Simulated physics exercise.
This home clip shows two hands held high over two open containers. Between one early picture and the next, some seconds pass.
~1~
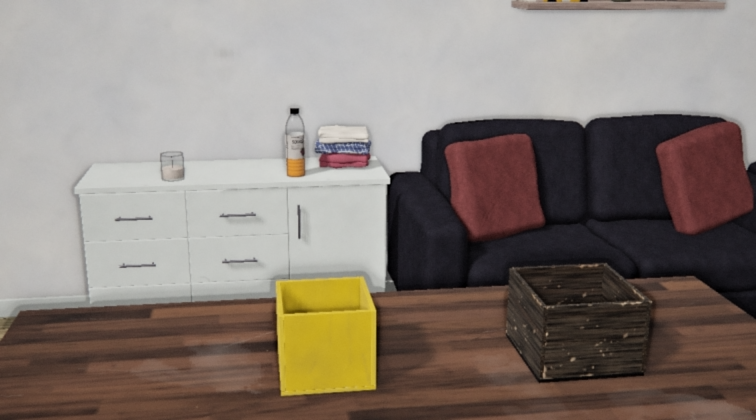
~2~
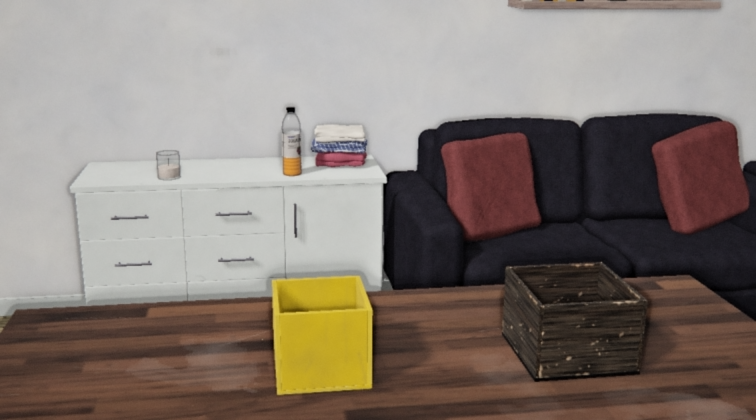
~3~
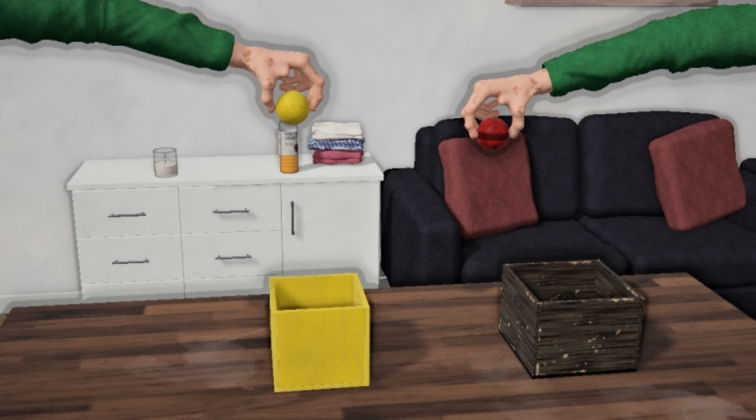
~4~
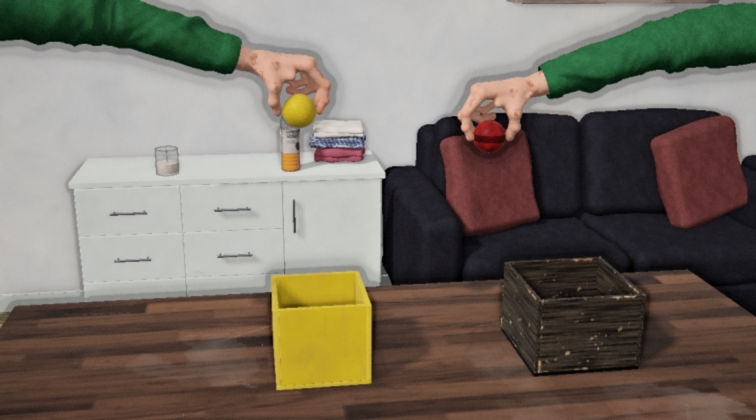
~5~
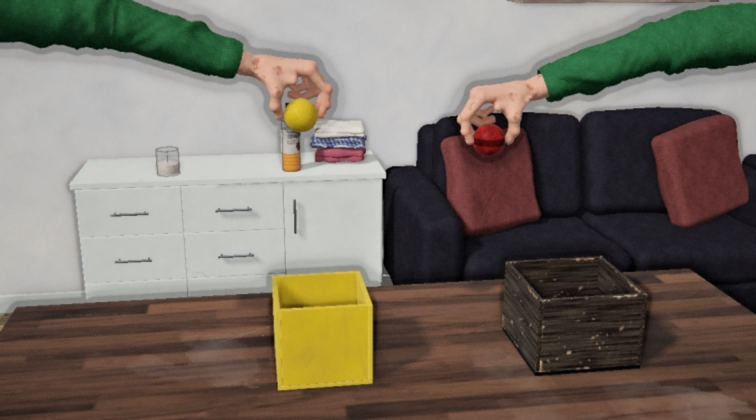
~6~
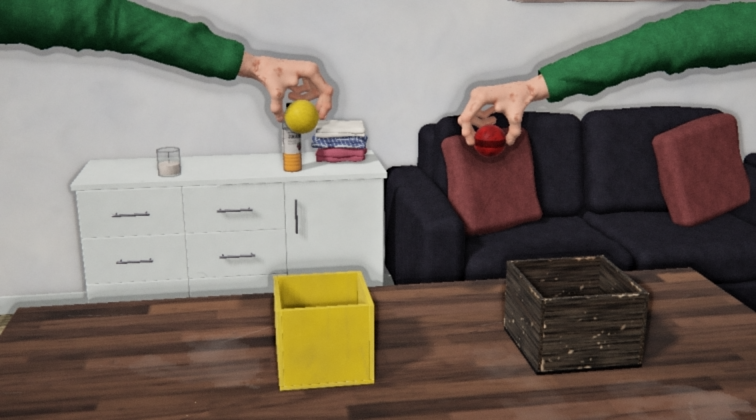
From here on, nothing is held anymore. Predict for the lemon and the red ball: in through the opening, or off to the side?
Lemon - in; red ball - off to the side.
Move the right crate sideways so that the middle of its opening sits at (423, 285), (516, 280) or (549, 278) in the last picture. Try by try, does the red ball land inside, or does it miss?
Stays out; Makes it in; Stays out.
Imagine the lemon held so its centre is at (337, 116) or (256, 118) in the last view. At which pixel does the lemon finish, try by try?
It comes to rest at (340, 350) and (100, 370).
Then, 0.18 s later than the last frame, lemon shifted well along near (304, 171); red ball shifted well along near (488, 193).
Then, 0.30 s later than the last frame, lemon dropping near (307, 296); red ball dropping near (483, 311).
Then, 0.40 s later than the last frame, lemon fallen near (308, 333); red ball fallen near (483, 316).
When it is over, the lemon is caught, near (309, 349); the red ball falls beside it, near (482, 340).
